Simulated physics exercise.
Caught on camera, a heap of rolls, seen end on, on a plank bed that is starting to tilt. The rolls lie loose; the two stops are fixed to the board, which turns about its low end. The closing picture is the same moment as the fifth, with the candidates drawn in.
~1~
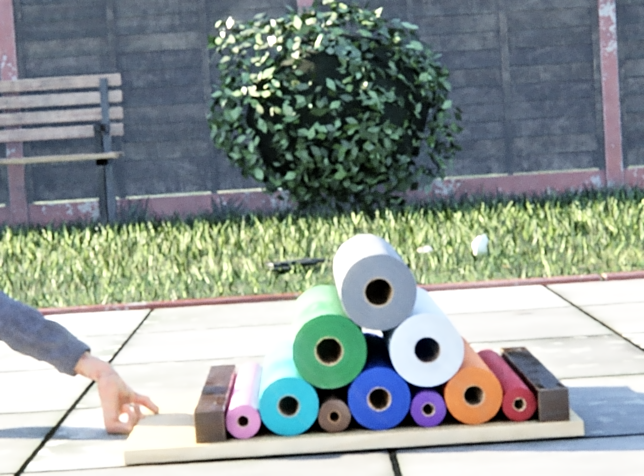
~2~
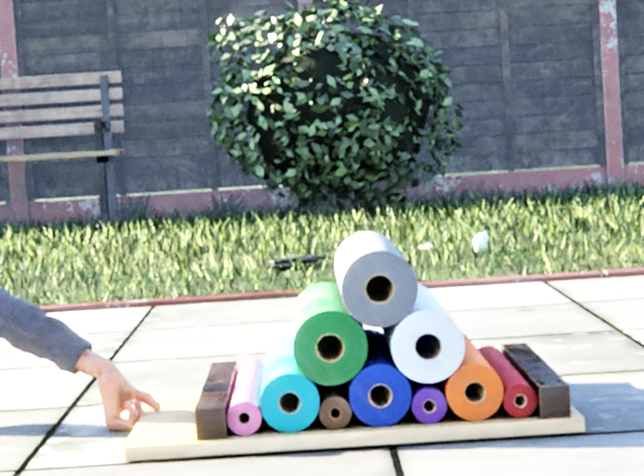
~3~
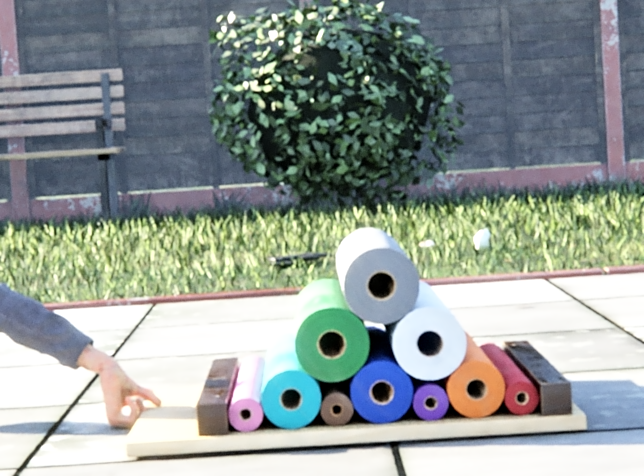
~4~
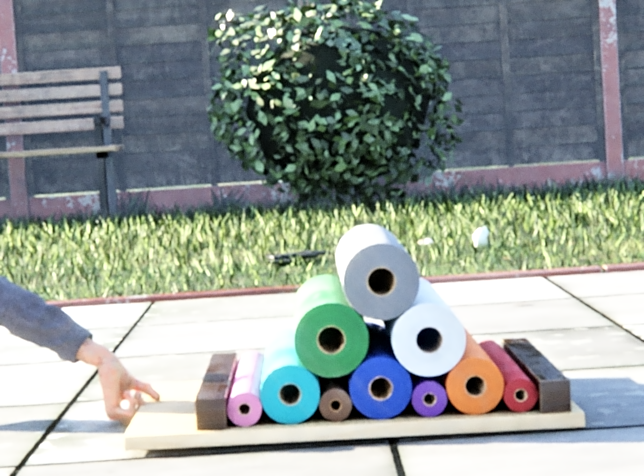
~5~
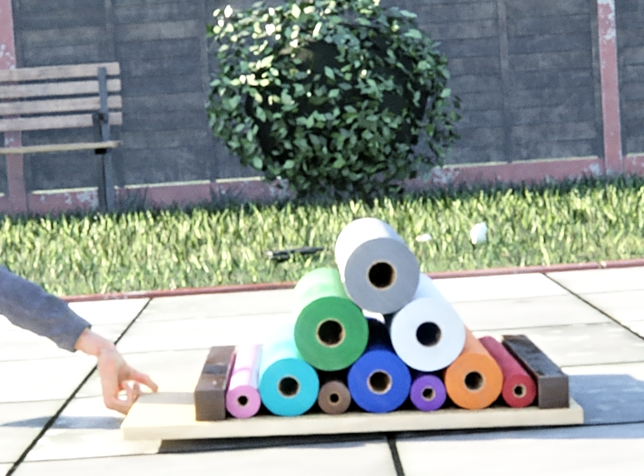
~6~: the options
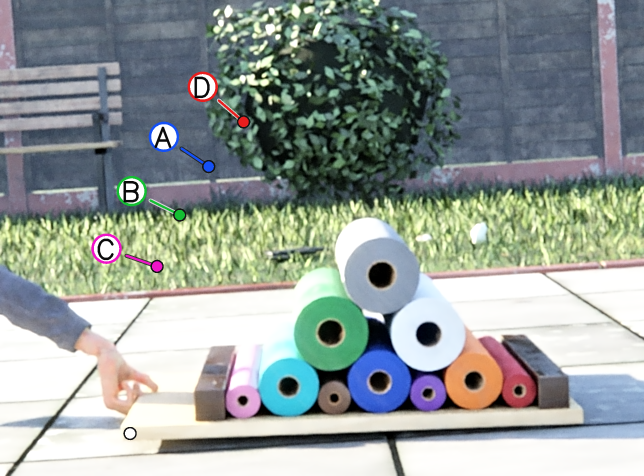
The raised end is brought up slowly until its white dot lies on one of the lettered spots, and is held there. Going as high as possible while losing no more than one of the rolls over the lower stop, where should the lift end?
Lift it to A and no more.
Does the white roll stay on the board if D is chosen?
No.
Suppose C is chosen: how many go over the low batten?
At C the number is none.
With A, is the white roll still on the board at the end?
Yes.
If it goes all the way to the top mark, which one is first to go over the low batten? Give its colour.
First is the grey one.
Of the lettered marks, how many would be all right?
Three of the four.
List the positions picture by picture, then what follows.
In the first picture, red roll (519, 404); white roll (427, 350); green roll (329, 351).
In the second picture, green roll (330, 348); grey roll (379, 289).
In the third picture, board (350, 392); pink roll (246, 414); turquoise roll (291, 399); orange roll (476, 389).
In the fourth picture, board (349, 388); pink roll (244, 409); turquoise roll (290, 394).
In the fifth picture, board (348, 382); pink roll (243, 401); turquoise roll (289, 387).
On the marked copy, A at (209, 167); B at (180, 215); C at (157, 266); D at (243, 122); the white dot at (130, 434).
With A. Early on, board at 20°.
Further on, board at 37°.
At the end, board at 37°, one over the low batten (grey).
As for the rest, B none over the low batten; C none over the low batten; D three over the low batten (white, green, grey).
